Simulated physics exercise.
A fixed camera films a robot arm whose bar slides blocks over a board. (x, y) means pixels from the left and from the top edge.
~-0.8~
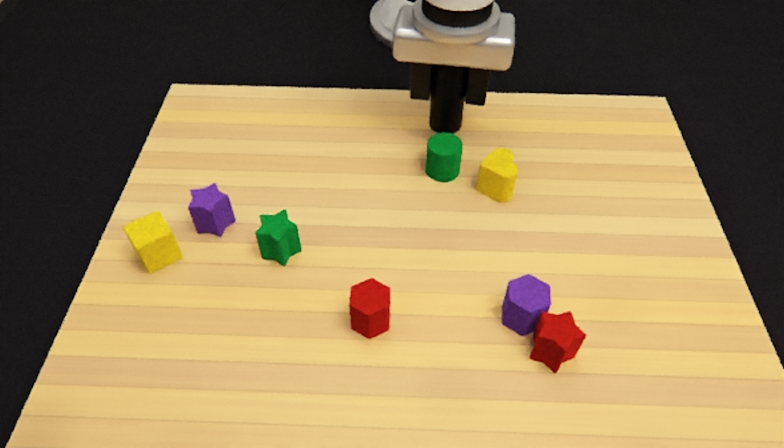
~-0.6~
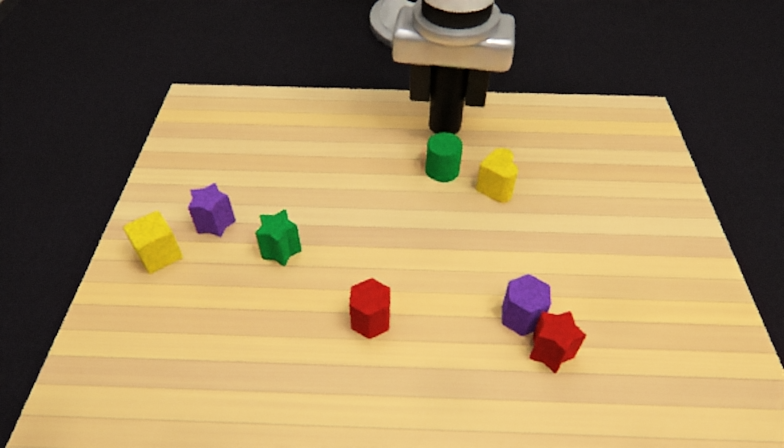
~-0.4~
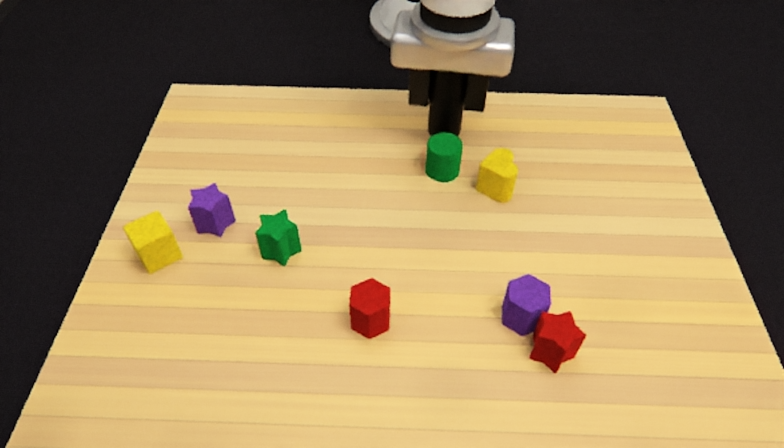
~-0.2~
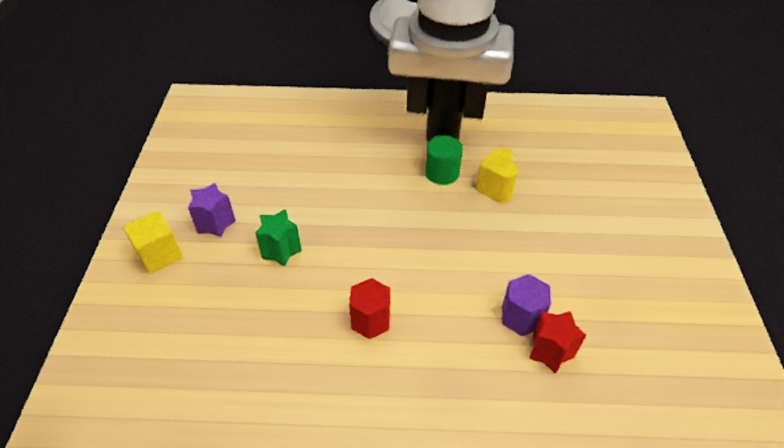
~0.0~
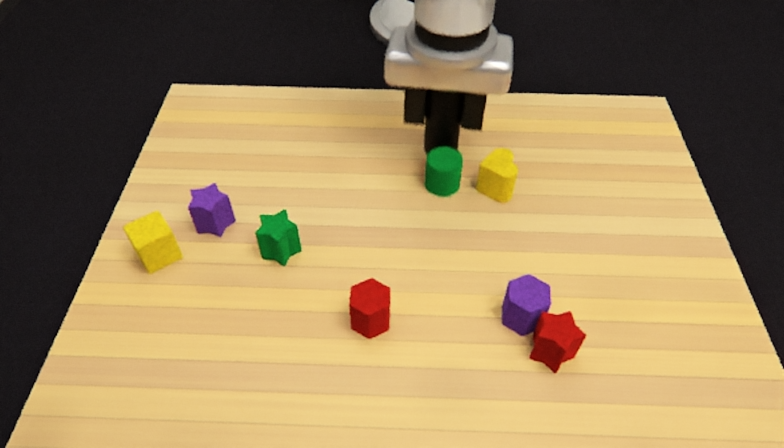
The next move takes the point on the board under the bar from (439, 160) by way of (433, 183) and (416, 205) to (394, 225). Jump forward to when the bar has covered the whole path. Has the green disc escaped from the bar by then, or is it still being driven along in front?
It is no longer ahead.
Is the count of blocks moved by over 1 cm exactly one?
Yes, I think so.
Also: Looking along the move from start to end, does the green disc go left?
Yes
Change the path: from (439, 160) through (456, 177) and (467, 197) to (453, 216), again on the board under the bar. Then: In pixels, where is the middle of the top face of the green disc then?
Top centre: (432, 210).
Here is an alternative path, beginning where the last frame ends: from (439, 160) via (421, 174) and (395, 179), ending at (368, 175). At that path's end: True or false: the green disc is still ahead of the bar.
The statement is incorrect.
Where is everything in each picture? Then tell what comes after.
Lower end of the bar at (445, 124), tops of blocks, green disc at (445, 143), yellow heart-shaped block at (501, 162), in the first picture.
Bar at (445, 126), blocks as before, in the second picture.
Bar at (444, 130), blocks as before, in the third picture.
Bar at (443, 138), green disc at (445, 146), in the fourth picture.
Bar at (441, 148), green disc at (445, 158), yellow heart-shaped block at (501, 162), in the fifth picture.
What follows on the original path. One third of the way, bar at (434, 172); green disc at (446, 183).
Two thirds of the way, bar at (416, 194); green disc at (445, 200).
At the end, bar at (394, 214); green disc at (444, 200); yellow heart-shaped block not moved.
